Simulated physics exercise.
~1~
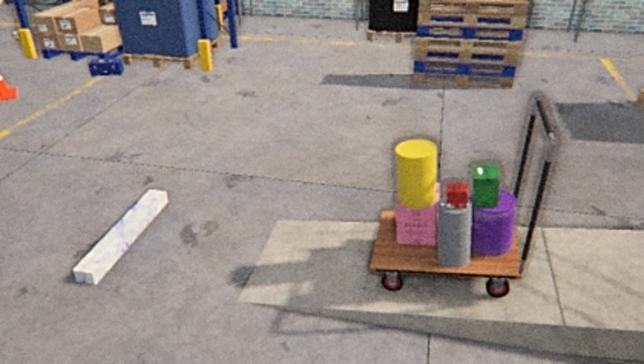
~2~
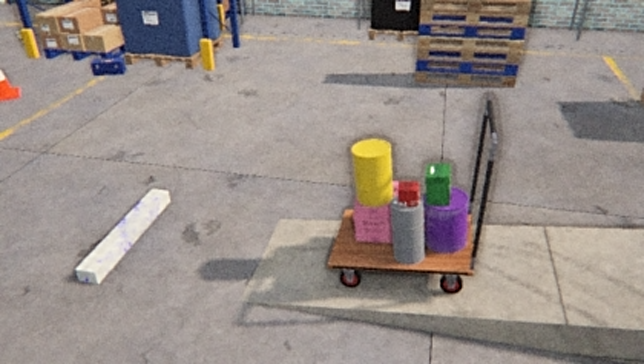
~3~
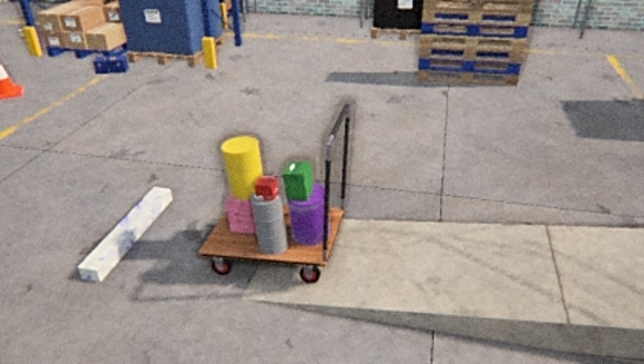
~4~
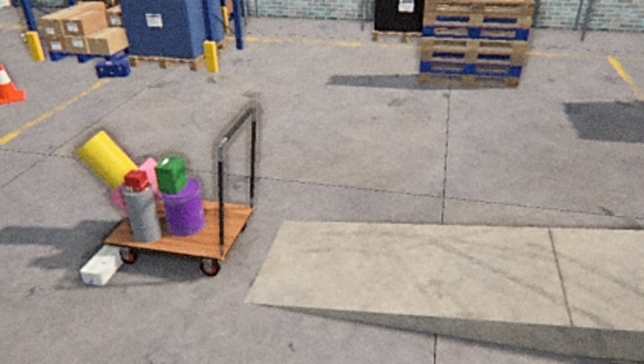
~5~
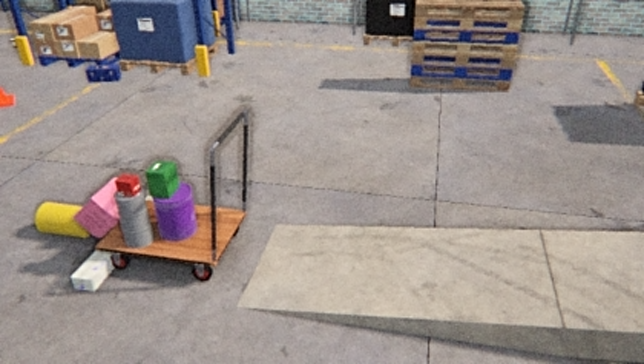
A flat wooden trolley with a dark handle at its right end rolls left down a pale ramp in a warehouse yard, seen from slightly above by a gently swaying camera. It carries a yellow pail stacked on a pink box at the left, a grey canister topped by a red parcel, and a green box on a purple pail. Leaving the ramp, it crosses level ground and meets a white kerb. The yellow pail and pink box tip leftward, and the pail ends on its side on the ground, the box tilted beside it. The other items stay upright aboard.
